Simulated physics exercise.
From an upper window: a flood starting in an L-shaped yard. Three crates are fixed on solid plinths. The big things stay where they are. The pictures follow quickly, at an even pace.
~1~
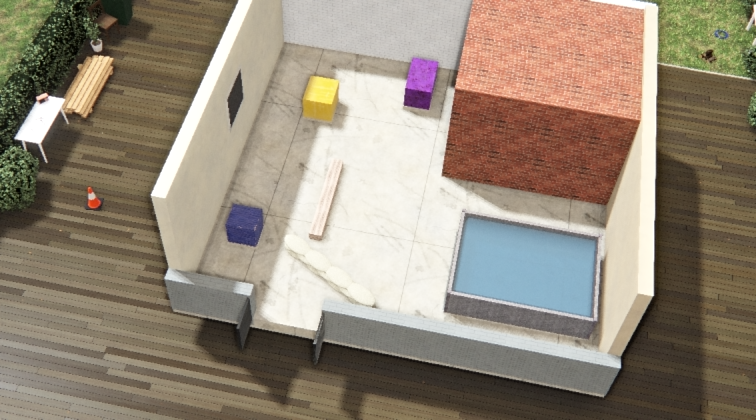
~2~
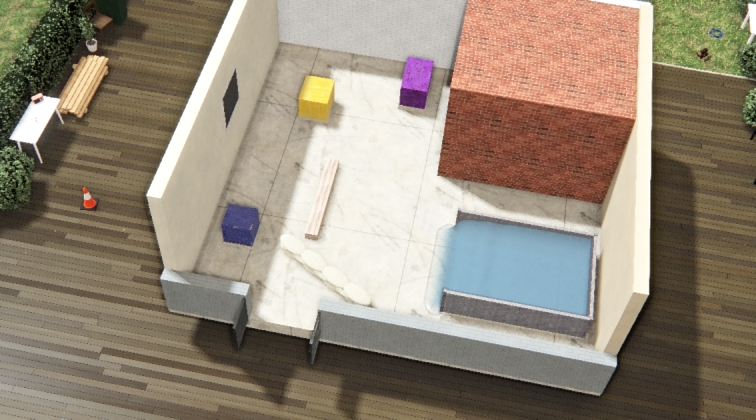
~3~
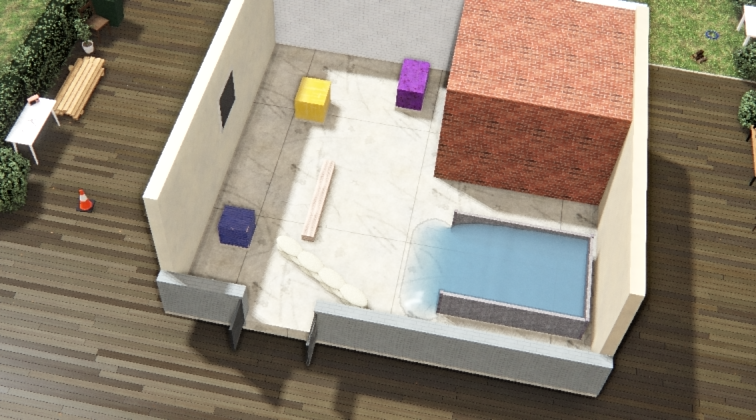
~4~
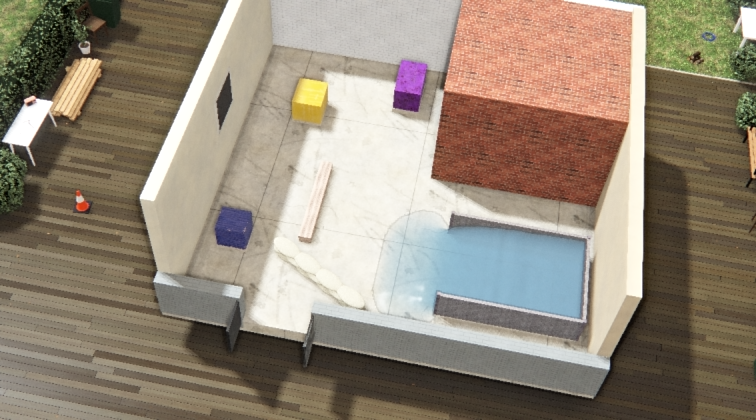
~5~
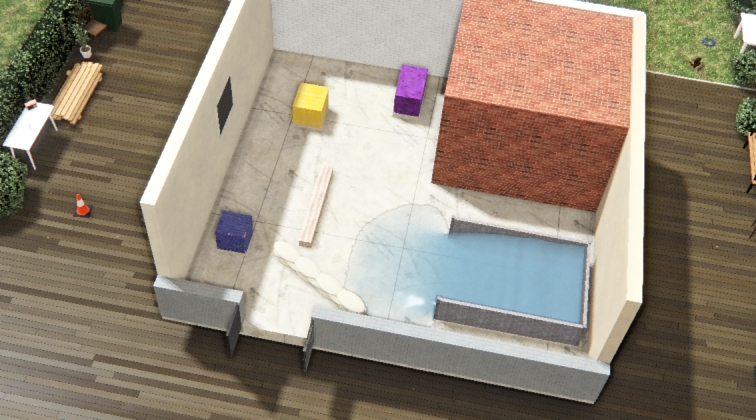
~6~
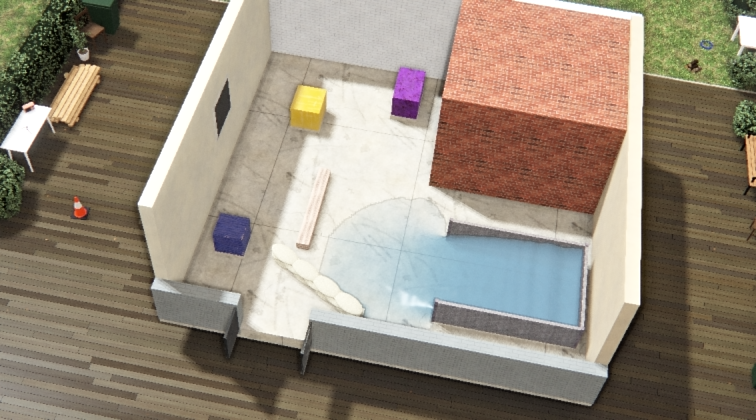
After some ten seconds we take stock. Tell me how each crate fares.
The yellow crate is soaked; the purple crate is soaked; the blue crate is soaked.
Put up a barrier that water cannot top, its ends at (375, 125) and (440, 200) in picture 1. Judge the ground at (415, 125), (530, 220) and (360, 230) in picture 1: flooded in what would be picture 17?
In turn: Dry, free of water, flooded.
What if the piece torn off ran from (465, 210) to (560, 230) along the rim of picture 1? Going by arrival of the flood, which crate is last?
It is the crate marked purple.
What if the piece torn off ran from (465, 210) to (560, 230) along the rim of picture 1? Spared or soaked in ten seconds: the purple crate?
Then: The purple crate is spared.
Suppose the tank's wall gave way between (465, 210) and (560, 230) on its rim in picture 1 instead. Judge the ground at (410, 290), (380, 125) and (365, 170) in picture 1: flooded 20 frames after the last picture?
As listed: Dry, wet, under water.
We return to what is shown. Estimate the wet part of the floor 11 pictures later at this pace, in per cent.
Near 45 in a hundred.
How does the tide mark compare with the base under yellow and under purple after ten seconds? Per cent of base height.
Near 260 and 140 in a hundred.
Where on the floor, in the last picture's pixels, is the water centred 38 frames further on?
Close to (358, 194).
A moment on, water covers 25 % of the floor; the yellow crate not reached, the purple crate not reached, the blue crate water round its plinth.
Next, water covers 45 % of the floor; the yellow crate water round its plinth, the purple crate not reached, the blue crate water round its plinth.
Then, water covers 70 % of the floor; the yellow crate water round its plinth, the purple crate water round its plinth, the blue crate water round its plinth.
Later, water covers 85 % of the floor; the yellow crate water round its plinth, the purple crate water round its plinth, the blue crate water round its plinth.
In the end, water covers 95 % of the floor; the yellow crate was topped, the purple crate was topped, the blue crate was topped.
